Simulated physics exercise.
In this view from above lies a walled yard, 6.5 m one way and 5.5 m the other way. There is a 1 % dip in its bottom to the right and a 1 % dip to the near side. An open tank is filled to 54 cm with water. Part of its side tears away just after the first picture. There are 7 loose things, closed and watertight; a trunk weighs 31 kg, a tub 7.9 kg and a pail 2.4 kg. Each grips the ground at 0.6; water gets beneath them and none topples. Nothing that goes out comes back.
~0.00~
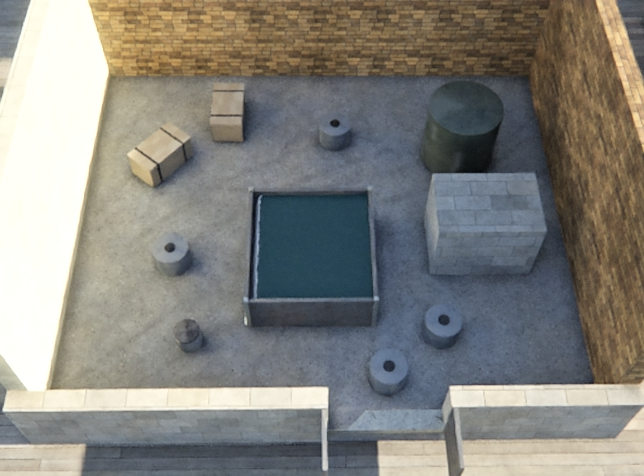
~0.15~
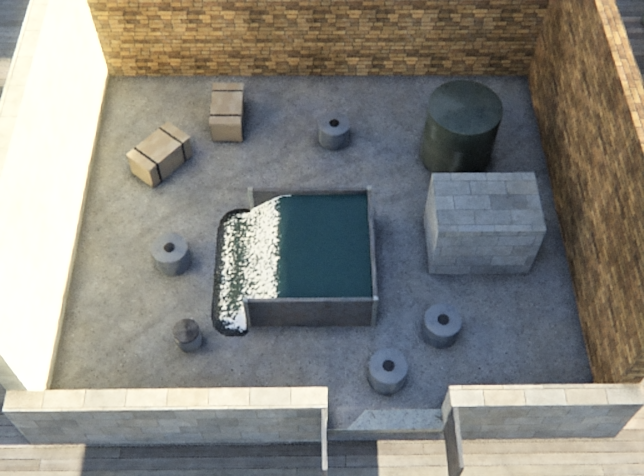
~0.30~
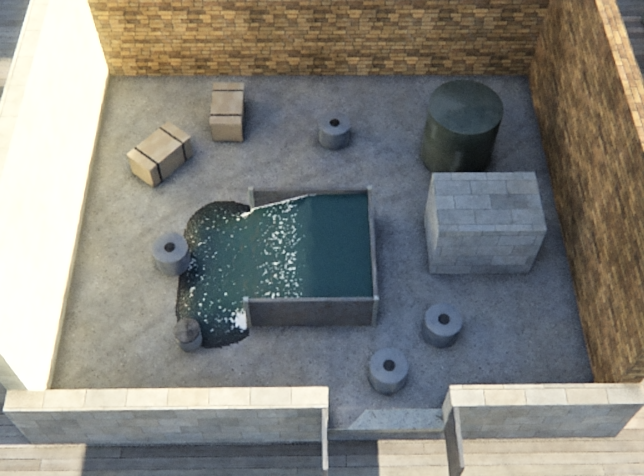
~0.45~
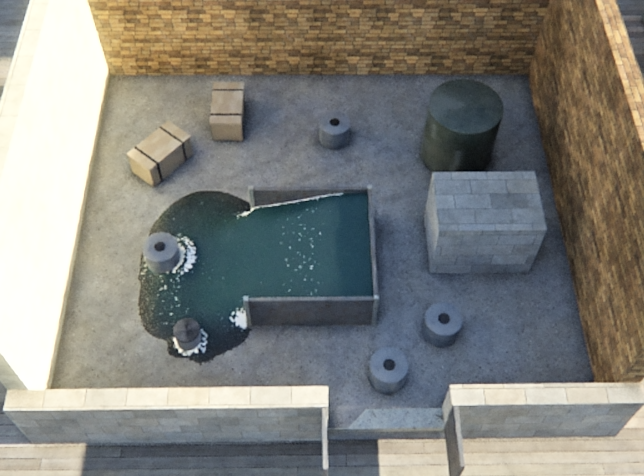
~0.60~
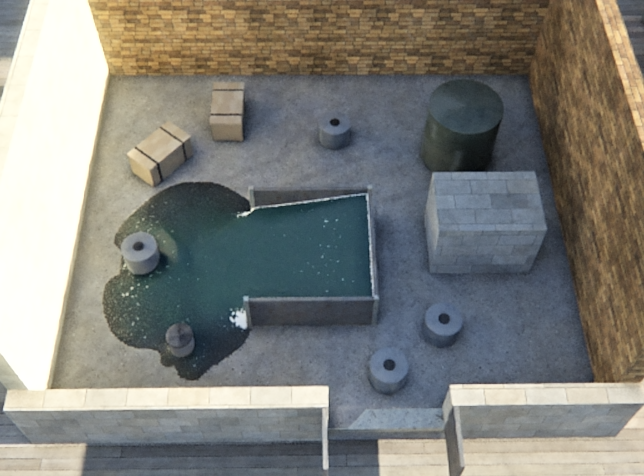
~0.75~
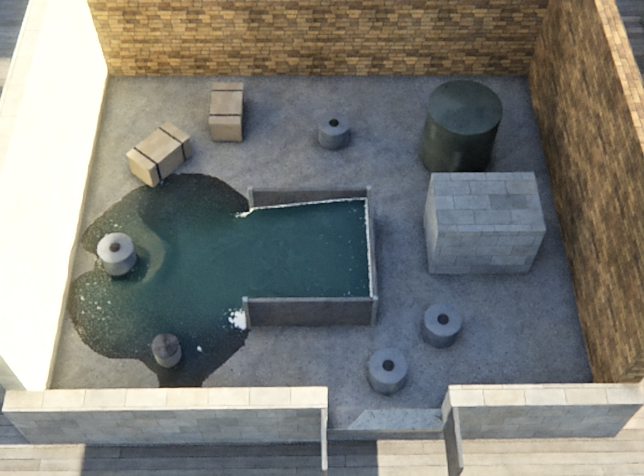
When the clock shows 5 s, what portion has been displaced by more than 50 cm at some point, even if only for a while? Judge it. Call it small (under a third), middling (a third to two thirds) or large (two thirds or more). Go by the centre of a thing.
Middling, a third to two thirds.
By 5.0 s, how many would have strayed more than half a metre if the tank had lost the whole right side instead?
In that case the number is 1.
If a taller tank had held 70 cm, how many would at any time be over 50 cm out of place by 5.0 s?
That would give 6.
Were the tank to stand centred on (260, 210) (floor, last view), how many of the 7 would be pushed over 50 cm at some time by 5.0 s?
Result: 6.
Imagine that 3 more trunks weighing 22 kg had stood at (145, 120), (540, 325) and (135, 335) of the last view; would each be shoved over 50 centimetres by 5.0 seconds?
Order as given: Goes farther, stays inside it, goes farther.
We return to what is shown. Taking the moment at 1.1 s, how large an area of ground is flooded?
That flooded area is roughly 10.0 m2.
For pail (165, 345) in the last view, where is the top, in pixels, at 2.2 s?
Roughly (82, 371) in the same view.
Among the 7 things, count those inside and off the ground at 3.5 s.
That would be 2 of them.
After 1.1 s 2 of 7 are over 50 cm from their spots; 1 afloat.
After 2.2 s 2 of 7 are over 50 cm from their spots; 2 afloat.
After 3.5 s 1 of 7 are over 50 cm from their spots; 2 afloat.
After 5.0 s 4 of 7 are over 50 cm from their spots, and 4 have been at some point; 2 afloat.
